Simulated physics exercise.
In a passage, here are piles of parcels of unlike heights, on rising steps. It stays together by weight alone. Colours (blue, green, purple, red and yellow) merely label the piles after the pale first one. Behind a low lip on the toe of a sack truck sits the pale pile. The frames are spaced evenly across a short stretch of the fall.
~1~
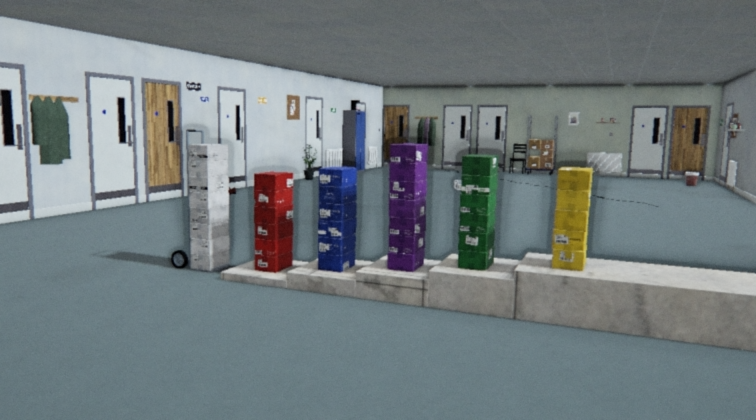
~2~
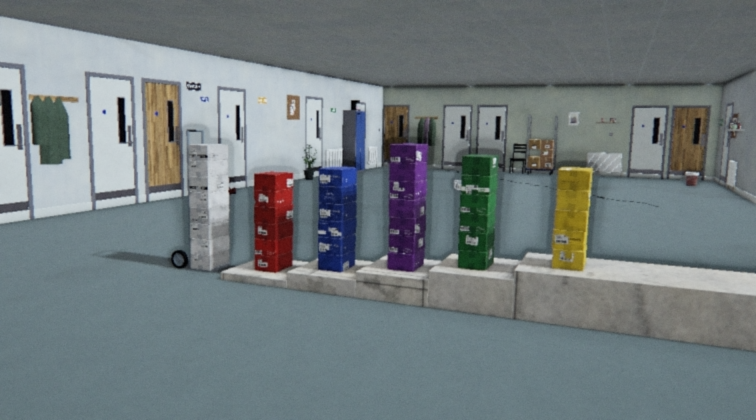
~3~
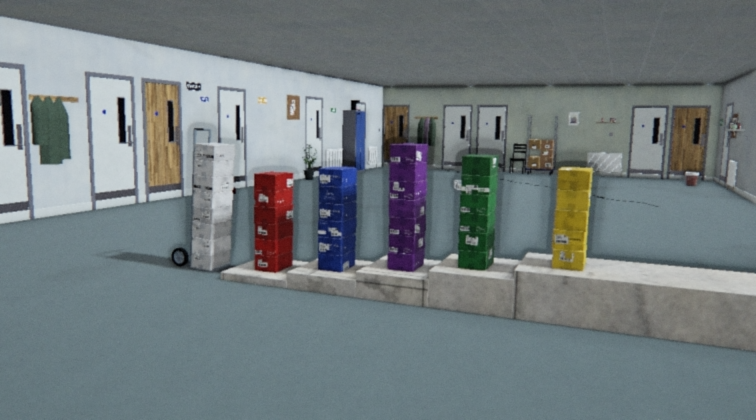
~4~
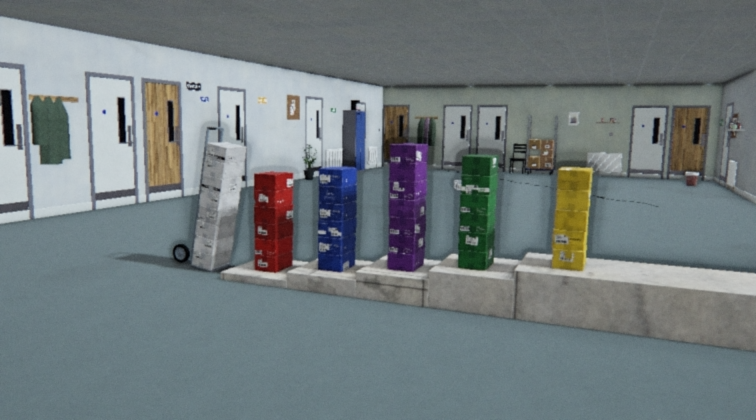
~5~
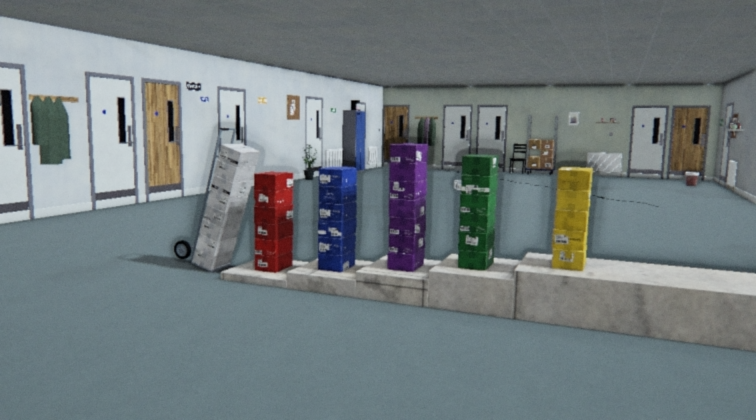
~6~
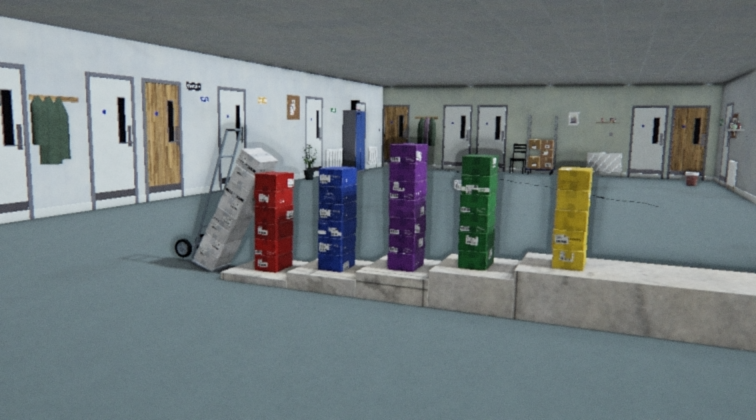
The pale pile of parcels on the sack truck stood upright at first, then leaned steadily further right with the truck towards the red pile, while the coloured piles on the rising steps stayed still.
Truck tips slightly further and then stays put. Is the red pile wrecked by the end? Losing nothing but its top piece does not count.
Yes, it is wrecked.
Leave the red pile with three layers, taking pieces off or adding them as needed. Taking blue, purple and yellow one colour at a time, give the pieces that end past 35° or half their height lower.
Per pile, blue = 0, purple = 0, yellow = 0.
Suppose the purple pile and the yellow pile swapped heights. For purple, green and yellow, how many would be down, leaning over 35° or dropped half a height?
Once things settle, you'd count purple 5, green 6, yellow 7 down.
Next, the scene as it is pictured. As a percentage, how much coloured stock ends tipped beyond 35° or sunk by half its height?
Some 95 in a hundred of them.
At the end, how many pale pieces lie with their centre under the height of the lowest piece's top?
The pale count is 2.
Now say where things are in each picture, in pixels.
In the first picture (pixels give the middle of a visible side), truck frame (188, 159) level; top red parcel (265, 182); top blue parcel (330, 178); none of the others has stirred.
The second picture shows truck frame (188, 159) level; top red parcel (265, 182).
The third picture shows truck frame (194, 157) rocked barely, top of the pale pile leaning barely; top red parcel (265, 182); none of the others has stirred.
The fourth picture shows truck frame (205, 156) rocked a little, top of the pale pile leaning a little; top red parcel (265, 182); none of the others has stirred.
The fifth picture shows truck frame (215, 156) rocked clearly, top of the pale pile leaning clearly; top red parcel (265, 182); none of the others has stirred.
The sixth picture shows truck frame (220, 157) rocked clearly, top of the pale pile leaning well over; top red parcel (265, 182); top blue parcel (330, 178); none of the others has stirred.
Shortly afterwards, 8 of the pale pile down; none of the 6 red parcels down (0 of 30 in all colours); top red parcel tilted clearly, half its height lower.
Next, 8 of the pale pile down; 6 of the 6 red parcels down (12 of 30 in all colours); top red parcel tilted well over, some two heights lower; top blue parcel tilted clearly, half its height lower.
Some moments later, 8 of the pale pile down; 6 of the 6 red parcels down (24 of 30 in all colours); top red parcel tilted well over, some three heights lower; top purple parcel tilted steeply, some three heights lower.
In the end, 8 of the pale pile down; 6 of the 6 red parcels down (28 of 30 in all colours); top red parcel tilted well over, some three heights lower; top yellow parcel upside down. From the last view, middles, top red parcel near (366, 230).
